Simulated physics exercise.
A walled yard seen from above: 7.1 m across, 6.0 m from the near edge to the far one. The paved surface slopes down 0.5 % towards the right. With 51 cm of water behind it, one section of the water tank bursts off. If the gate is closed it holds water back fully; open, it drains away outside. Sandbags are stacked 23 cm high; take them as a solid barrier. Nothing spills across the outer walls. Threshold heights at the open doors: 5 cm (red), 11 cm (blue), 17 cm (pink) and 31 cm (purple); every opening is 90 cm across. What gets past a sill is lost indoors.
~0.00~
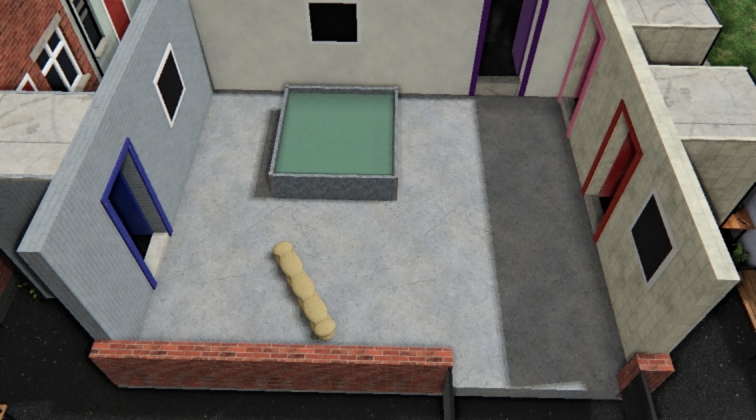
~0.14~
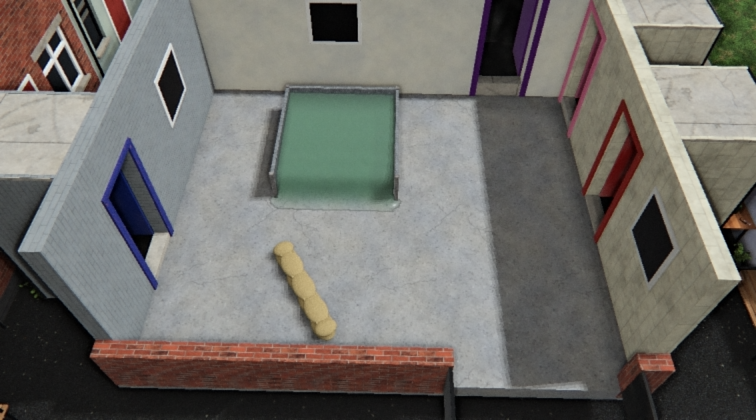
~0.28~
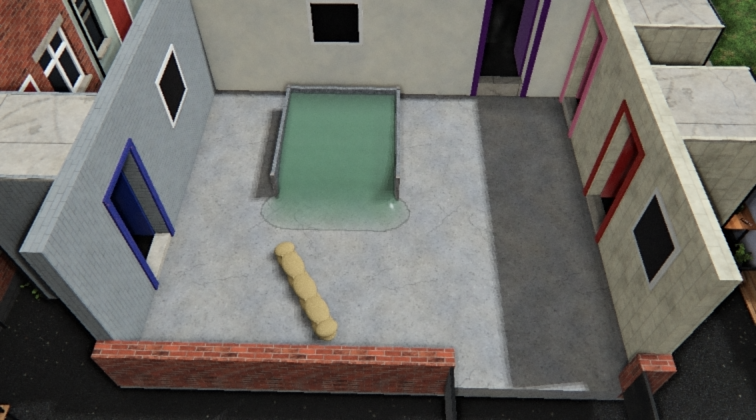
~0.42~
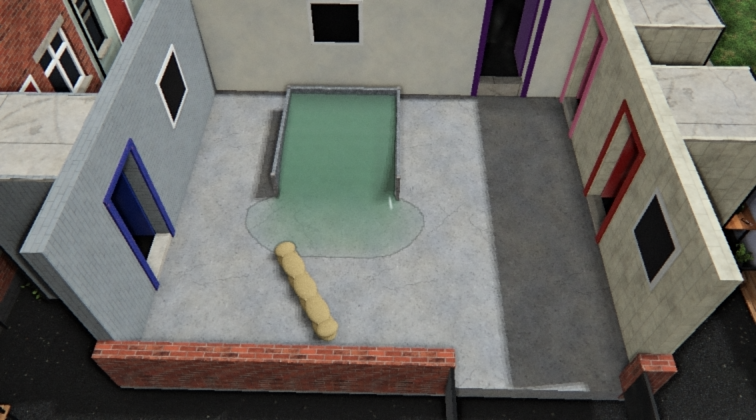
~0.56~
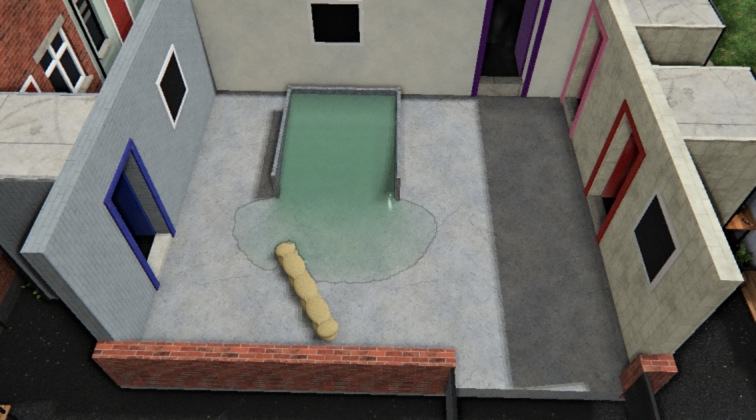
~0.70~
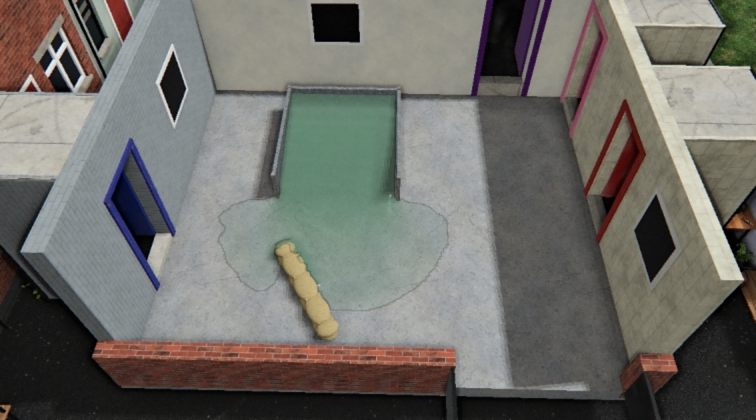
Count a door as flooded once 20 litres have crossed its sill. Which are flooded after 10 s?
Within that time: At the red door it keeps below the limit; at the blue door it stays under the limit; at the pink door it keeps below the limit; at the purple door it does not reach the limit.
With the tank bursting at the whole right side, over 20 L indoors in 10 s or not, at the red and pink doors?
Then: Red above, pink above.
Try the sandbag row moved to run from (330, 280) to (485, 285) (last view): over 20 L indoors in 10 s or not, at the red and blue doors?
Then: Red above, blue below.
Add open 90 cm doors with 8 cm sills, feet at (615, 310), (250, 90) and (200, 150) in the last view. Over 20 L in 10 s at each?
In turn: Past it, under, below.
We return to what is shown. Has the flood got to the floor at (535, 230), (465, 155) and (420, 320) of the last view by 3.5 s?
In that order: Still dry, still dry, under water.
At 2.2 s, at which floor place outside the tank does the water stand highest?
Around (387, 357).
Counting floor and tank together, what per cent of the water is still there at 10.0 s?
Roughly 74 in a hundred.
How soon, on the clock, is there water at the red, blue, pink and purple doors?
Arrival: Red 4.0 s, blue 1.8 s, pink 5.5 s, purple 6.5 s.
After 1.4 s water covers 25 % of the floor and is deepest (33 cm) near (375, 368); red door not reached, blue door not reached, pink door not reached, purple door not reached.
After 2.2 s water covers 40 % of the floor and is deepest (33 cm) near (387, 357); red door not reached, blue door 11 cm at the sill, 0 L in, pink door not reached, purple door not reached.
After 3.5 s water covers 45 % of the floor and is deepest (26 cm) near (629, 375); red door not reached, blue door 12 cm at the sill, 5 L in, pink door not reached, purple door not reached.
After 6.0 s water covers 75 % of the floor and is deepest (13 cm) near (286, 366); red door 6 cm at the sill, 1 L in, blue door 9 cm at the sill, 10 L in, pink door 2 cm at the sill, 0 L in, purple door not reached.
After 10.0 s water covers 90 % of the floor and is deepest (10 cm) near (365, 98); red door 5 cm at the sill, 4 L in, blue door 4 cm at the sill, 10 L in, pink door 7 cm at the sill, 0 L in, purple door 6 cm at the sill, 0 L in.
